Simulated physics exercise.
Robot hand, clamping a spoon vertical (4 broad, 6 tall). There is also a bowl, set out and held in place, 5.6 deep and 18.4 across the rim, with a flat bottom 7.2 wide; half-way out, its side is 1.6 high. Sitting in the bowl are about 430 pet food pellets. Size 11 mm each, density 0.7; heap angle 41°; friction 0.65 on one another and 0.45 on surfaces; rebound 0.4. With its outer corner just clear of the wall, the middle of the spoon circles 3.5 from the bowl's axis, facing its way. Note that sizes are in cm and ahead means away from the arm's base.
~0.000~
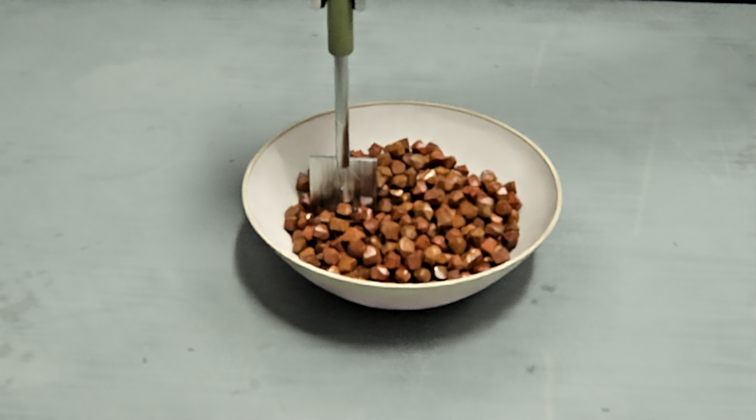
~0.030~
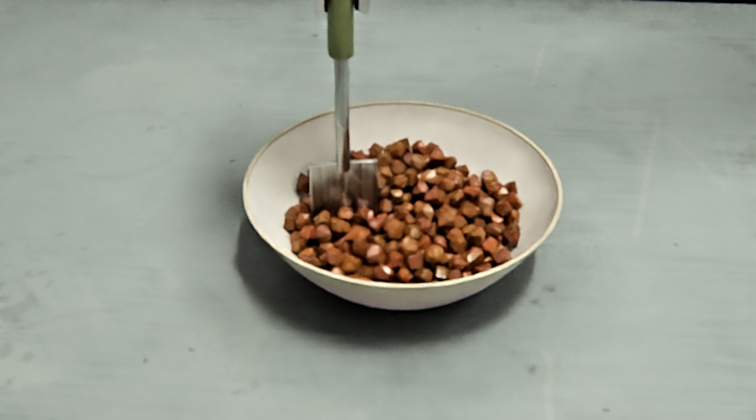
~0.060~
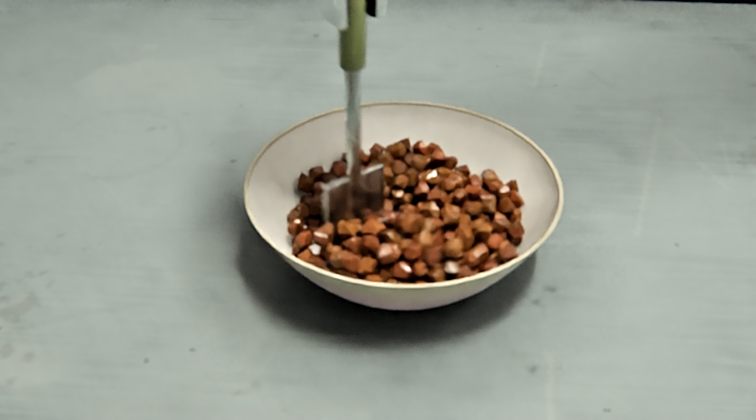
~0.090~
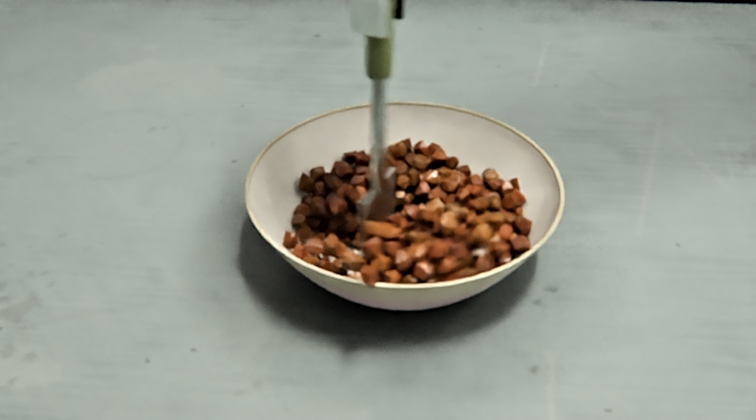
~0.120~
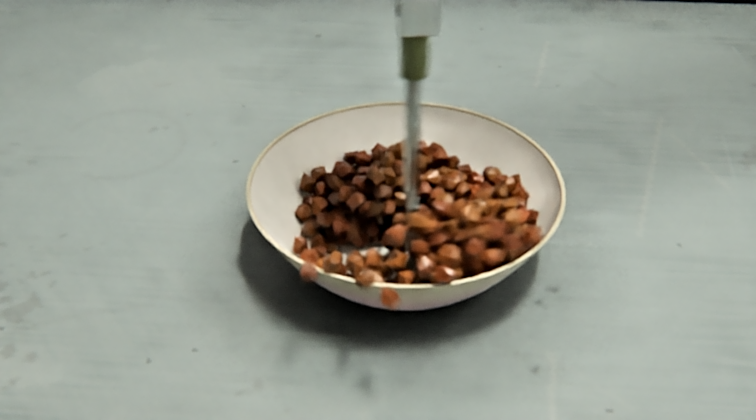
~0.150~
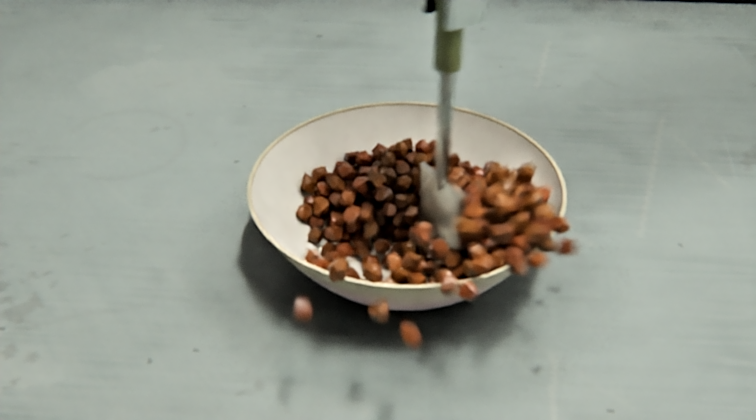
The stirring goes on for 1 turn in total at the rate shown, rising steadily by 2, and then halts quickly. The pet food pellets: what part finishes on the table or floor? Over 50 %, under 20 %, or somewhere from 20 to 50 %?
Somewhere from 20 to 50 %.
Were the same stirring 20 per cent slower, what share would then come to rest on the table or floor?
In that case some 20 per cent.
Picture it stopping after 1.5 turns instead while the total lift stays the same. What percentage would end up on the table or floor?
Roughly 35 per cent would end up there.
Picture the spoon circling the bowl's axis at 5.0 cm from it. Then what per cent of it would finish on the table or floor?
In that case roughly 20 per cent.
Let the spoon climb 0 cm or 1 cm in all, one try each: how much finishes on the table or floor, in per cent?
Around 40 percent, then 35 percent.
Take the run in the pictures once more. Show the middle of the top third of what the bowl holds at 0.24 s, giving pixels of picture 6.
Centre of upper third: Approx. (482, 153) px.
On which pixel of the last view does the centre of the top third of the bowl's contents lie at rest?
It is centred near (377, 208).
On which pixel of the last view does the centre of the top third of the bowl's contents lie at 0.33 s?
(367, 145).
After 0.24 s, 212° round, highest piece 10 above the table; 383 in the bowl, 11 on the table or floor, 34 in flight or on the tool.
After 0.33 s, 298° round, highest piece 10 above the table; 341 in the bowl, 44 on the table or floor, 43 in flight or on the tool.
After 0.57 s, 0° round, highest piece 6 above the table; 308 in the bowl, 118 on the table or floor, 2 in flight or on the tool.
After 1.27 s, 0° round, highest piece 6 above the table; 308 in the bowl, 120 on the table or floor.
At rest, 308 in the bowl, 120 on the table or floor. That is 28 % on the table or floor.
